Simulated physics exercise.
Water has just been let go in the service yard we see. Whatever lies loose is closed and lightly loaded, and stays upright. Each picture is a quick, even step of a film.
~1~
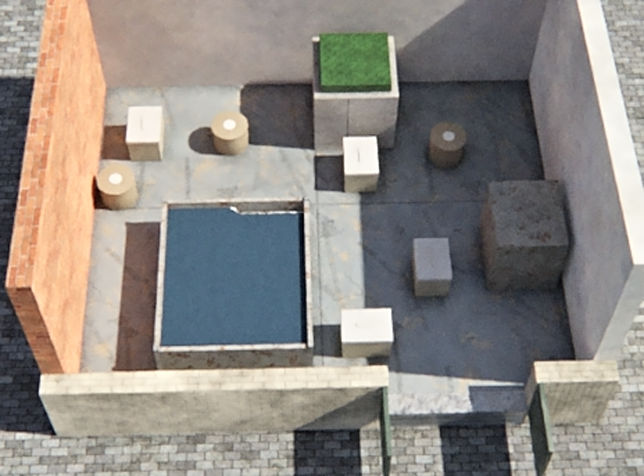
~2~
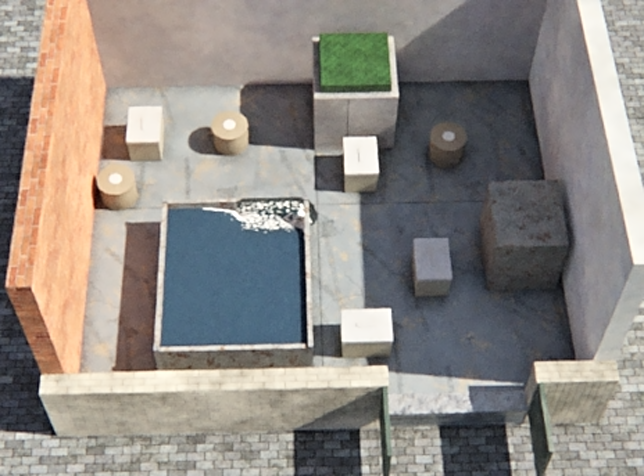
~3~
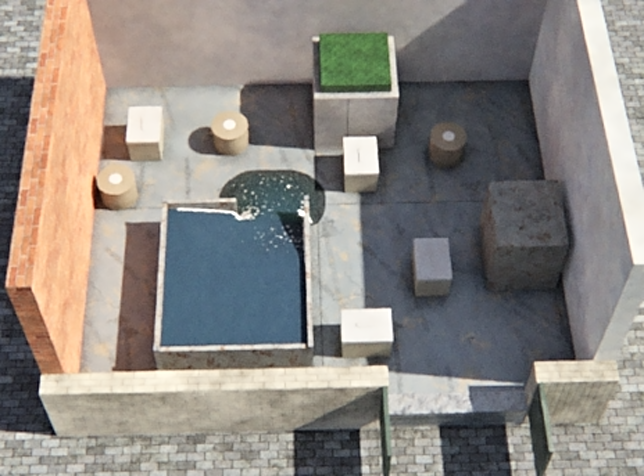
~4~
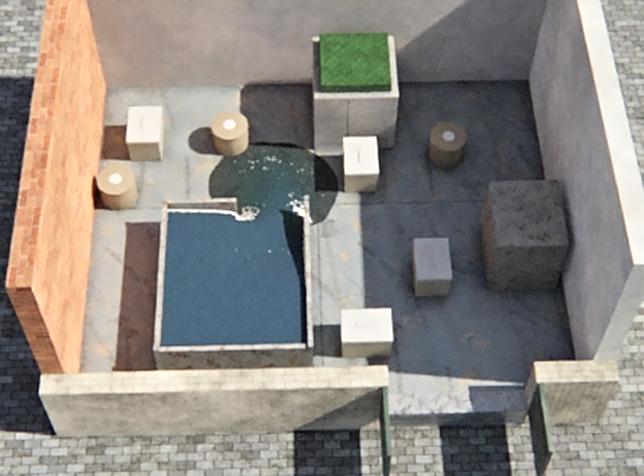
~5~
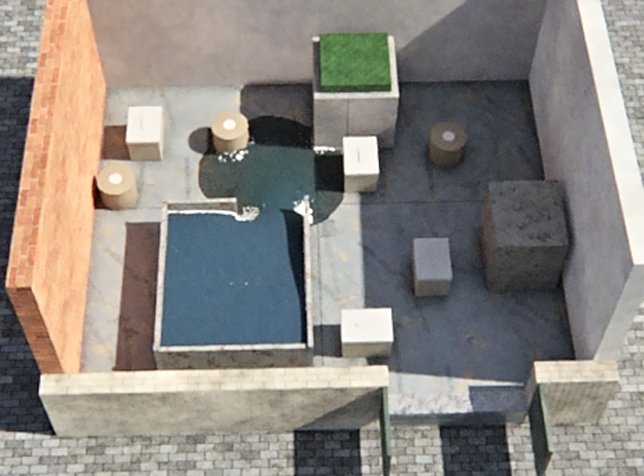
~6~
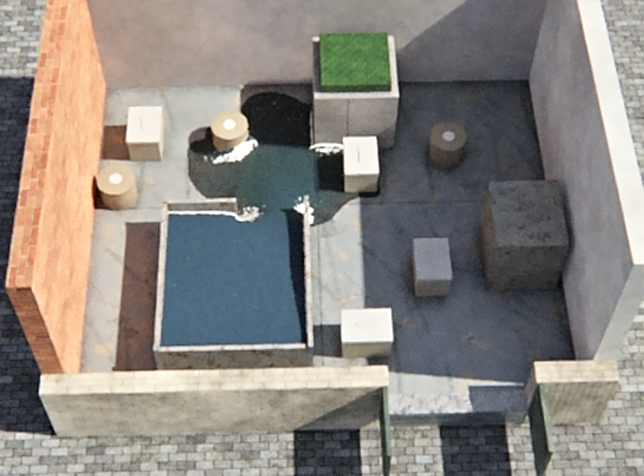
To begin with, a square pool of dark blue water sits in a walled yard among pale blocks and round stools. Water then bursts through a gap in the pool's back edge and spreads across the paving, reaching a stool and a white block, while the objects stay still.
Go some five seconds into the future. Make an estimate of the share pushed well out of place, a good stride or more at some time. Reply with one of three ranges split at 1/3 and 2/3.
1/3 to 2/3.
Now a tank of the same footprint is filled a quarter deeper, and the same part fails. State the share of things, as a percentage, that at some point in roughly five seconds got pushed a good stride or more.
I'd put it near 70 out of a hundred.
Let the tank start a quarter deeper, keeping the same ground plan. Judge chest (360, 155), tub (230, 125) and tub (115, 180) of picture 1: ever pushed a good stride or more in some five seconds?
The first did it, the next did it, and the last did it.
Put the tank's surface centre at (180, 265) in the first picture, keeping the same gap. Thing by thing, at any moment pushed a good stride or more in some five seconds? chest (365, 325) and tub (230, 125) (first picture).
First one: Stayed short; second one: Covered that distance.
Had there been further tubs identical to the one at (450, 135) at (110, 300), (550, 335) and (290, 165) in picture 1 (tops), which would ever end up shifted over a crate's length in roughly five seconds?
Outcome per entry: Stays where it is / stays where it is / knocked aside.
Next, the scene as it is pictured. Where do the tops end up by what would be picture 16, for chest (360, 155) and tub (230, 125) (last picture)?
(439, 186) and (199, 97), roughly.
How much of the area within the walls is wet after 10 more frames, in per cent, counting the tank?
Something close to 45 per cent.
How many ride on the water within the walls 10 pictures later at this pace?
That number is 0.
A moment on, 0 of 7 are well off their spots; 0 afloat.
Next, 2 of 7 are well off their spots; 0 afloat.
Later, 2 of 7 are well off their spots; 1 afloat.
In the end, 4 of 7 are well off their spots, and 4 have been at some point; 0 afloat.
